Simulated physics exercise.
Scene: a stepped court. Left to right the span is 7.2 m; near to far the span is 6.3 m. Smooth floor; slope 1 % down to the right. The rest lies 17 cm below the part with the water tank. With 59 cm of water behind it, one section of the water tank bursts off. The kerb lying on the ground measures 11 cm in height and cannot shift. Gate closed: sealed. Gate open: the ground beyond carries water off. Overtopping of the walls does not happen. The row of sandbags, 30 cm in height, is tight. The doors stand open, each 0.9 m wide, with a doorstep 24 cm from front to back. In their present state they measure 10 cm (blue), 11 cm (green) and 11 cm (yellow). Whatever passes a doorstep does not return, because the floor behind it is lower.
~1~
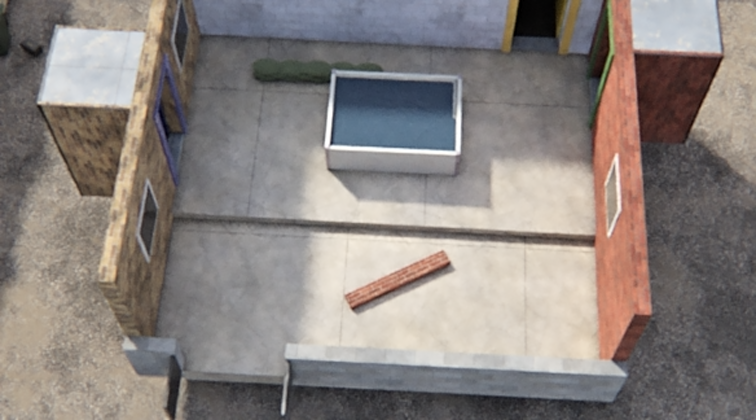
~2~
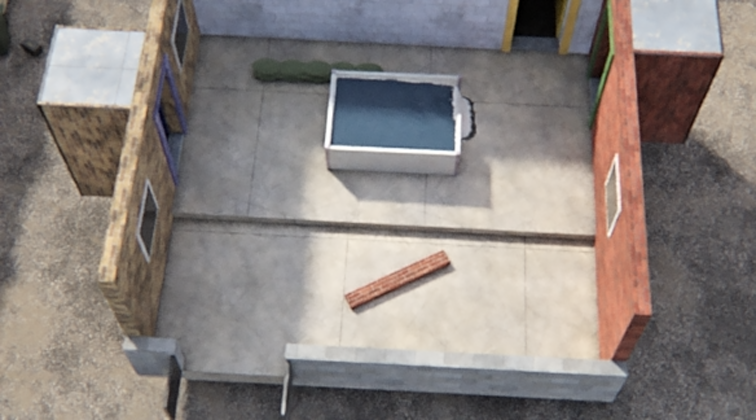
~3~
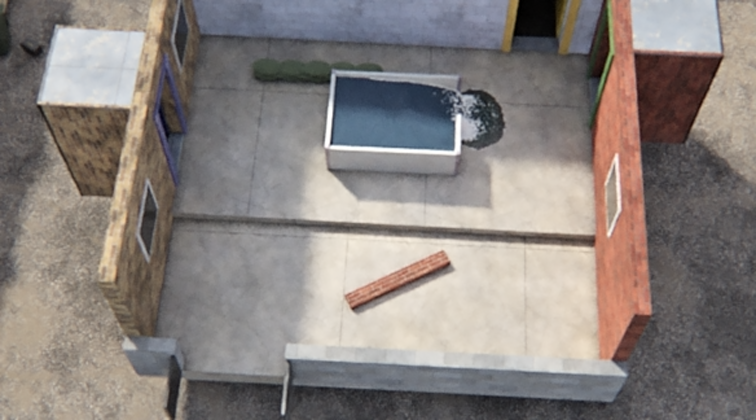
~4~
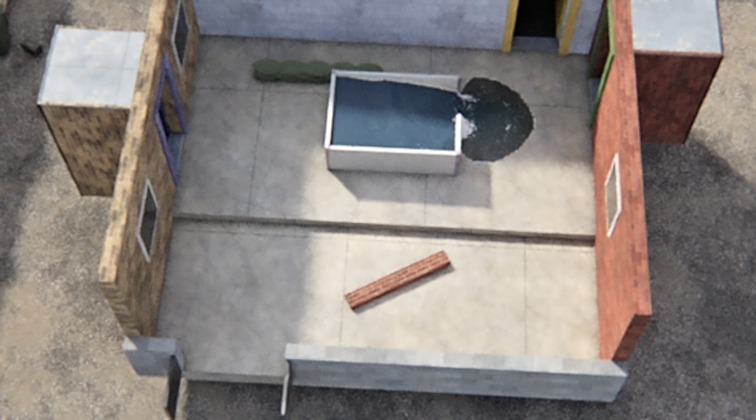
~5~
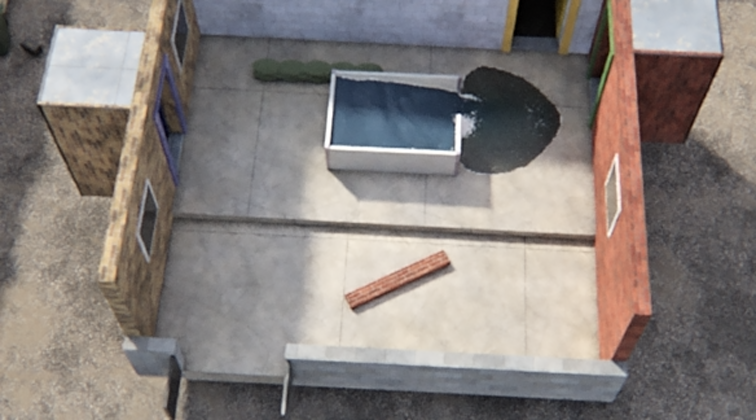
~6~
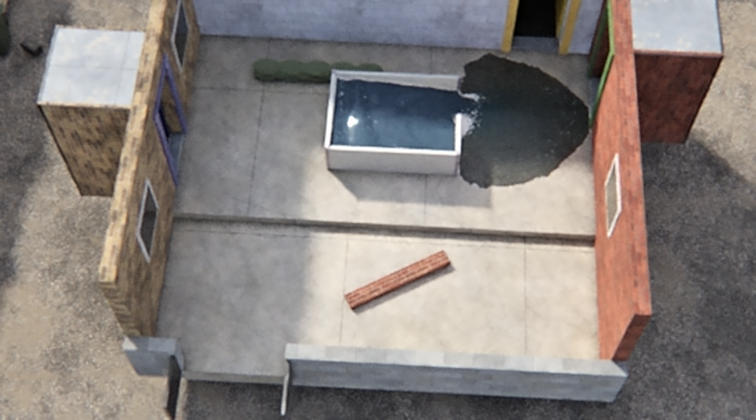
In this clip, a white-walled tank of dark water in a walled court opens at its right side, and water pours through the gap, spreading rightward across the pale floor in a widening dark patch near the green-framed doorway.
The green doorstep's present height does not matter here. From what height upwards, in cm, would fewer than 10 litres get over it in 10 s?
About 24 cm.
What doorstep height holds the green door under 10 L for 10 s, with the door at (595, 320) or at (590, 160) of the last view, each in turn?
About 8.0 cm, then about 20 cm.
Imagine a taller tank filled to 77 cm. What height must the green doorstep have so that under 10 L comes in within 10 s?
Some 32 cm.
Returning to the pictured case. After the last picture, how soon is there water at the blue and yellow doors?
Blue not in the 10 s, yellow 0.2 s.
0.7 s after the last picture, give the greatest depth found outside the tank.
About 34 cm.
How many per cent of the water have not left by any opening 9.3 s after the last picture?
Around 84 in a hundred parts remain.
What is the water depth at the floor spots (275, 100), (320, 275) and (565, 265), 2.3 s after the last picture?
Going through the spots in order gives 0, 0 and 4 centimetres.
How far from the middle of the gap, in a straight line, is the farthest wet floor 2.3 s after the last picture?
5.2 m.
Then, 0.7 s after the last picture water covers 15 % of the floor, deepest (34 cm) near (461, 111); 21 cm at the green door, 23 litres in over its 11 cm doorstep.
Then, 2.3 s after the last picture water covers 20 % of the floor, deepest (23 cm) near (582, 126); 22 cm at the green door, 143 litres in over its 11 cm doorstep.
Then, 9.3 s after the last picture water covers 55 % of the floor, deepest (11 cm) near (590, 379); 10 cm at the green door, 221 litres in over its 11 cm doorstep.
At the green door as built, the water peaked near 27 cm, 1.1 s after the last picture.
Run again over the same 10 s with other heights there, 21 litres in over 22 cm, 1 litre over 30 cm. The limit of 10 litres is kept from about 24 cm up.
